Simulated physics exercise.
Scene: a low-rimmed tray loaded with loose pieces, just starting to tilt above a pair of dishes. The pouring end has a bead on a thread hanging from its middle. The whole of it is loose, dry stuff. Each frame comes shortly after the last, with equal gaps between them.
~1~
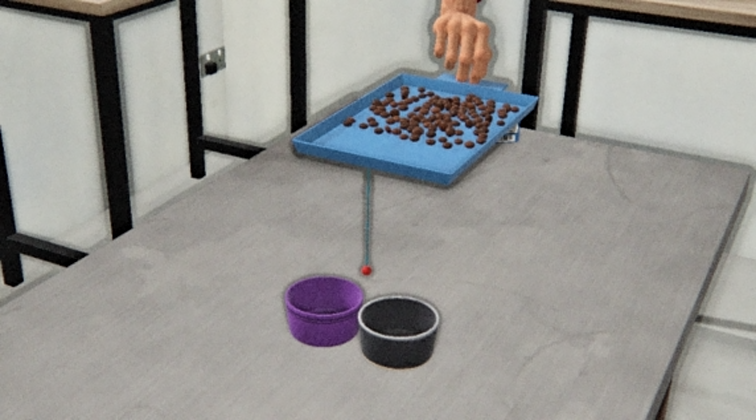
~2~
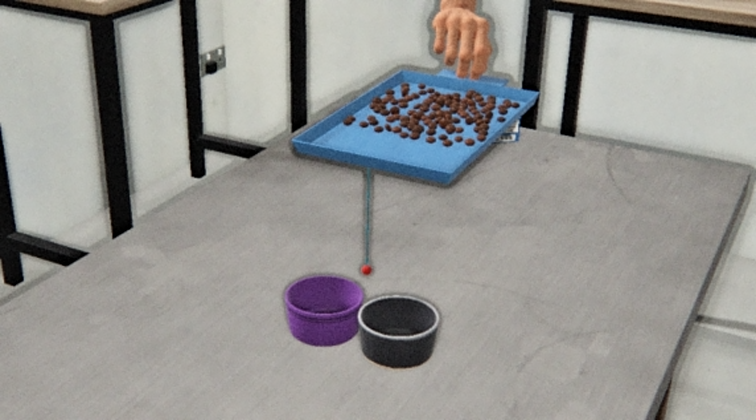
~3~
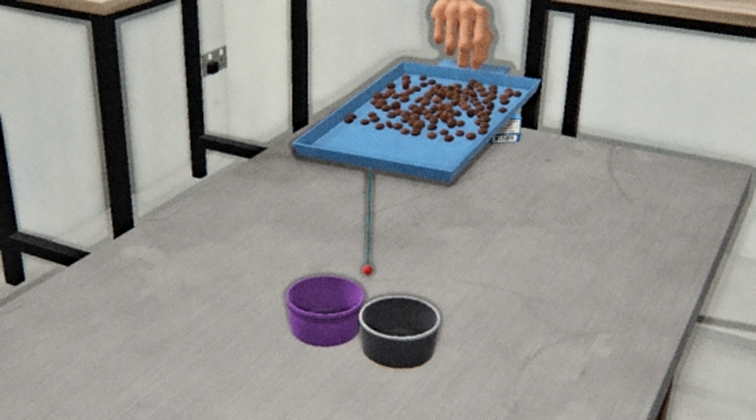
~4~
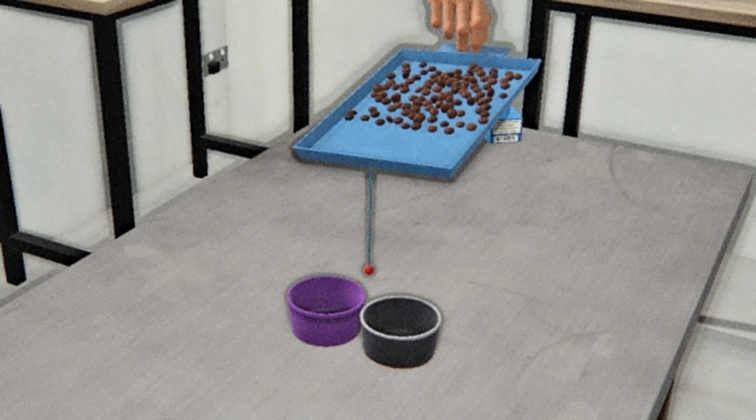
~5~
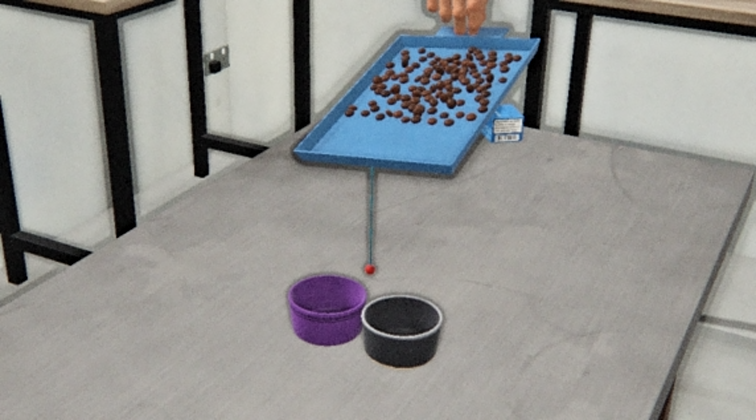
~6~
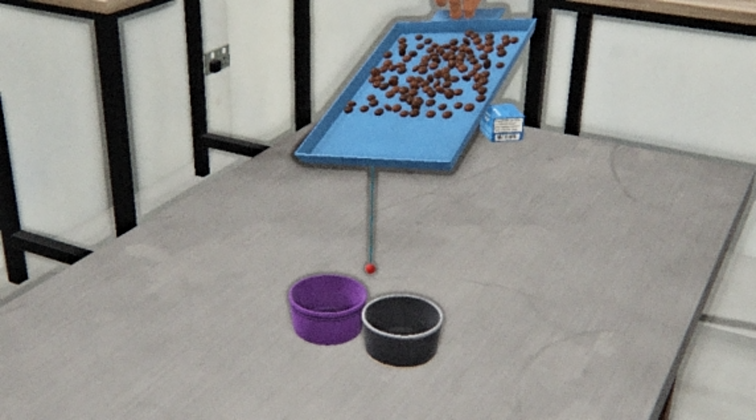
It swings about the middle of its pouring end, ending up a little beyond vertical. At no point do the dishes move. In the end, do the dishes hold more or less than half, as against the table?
They hold less than half.
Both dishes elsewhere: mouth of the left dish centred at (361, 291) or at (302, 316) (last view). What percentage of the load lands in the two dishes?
About 0 and 0 per cent respectively.
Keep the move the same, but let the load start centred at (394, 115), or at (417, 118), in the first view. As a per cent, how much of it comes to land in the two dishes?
It comes to about 10 per cent the first time and about 20 per cent the second.
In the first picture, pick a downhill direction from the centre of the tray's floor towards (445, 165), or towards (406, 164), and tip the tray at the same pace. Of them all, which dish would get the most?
Rightward dish at the first place, Rightward dish at the second.
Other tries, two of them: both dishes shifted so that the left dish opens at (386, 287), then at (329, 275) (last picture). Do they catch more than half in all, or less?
In the first position shy of half, in the second shy of half.
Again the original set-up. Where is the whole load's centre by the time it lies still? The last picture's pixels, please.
Somewhere around (268, 312) in the final view.
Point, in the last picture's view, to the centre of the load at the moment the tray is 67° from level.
The middle of the pieces sits at roughly (320, 157).
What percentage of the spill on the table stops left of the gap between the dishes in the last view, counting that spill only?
Close to 100 in a hundred.
Shortly afterwards, tray tipped steeply; the bulk on the tray; near a quarter in the air.
Next, tray tipped past a quarter turn; a little in the left dish; the bulk outside both; a little in the air.
Some moments later, tray tipped past a quarter turn; a little in the left dish; the bulk outside both.
In the end, tray tipped past a quarter turn; none at all in the right dish; a little in the left dish; the bulk outside both.
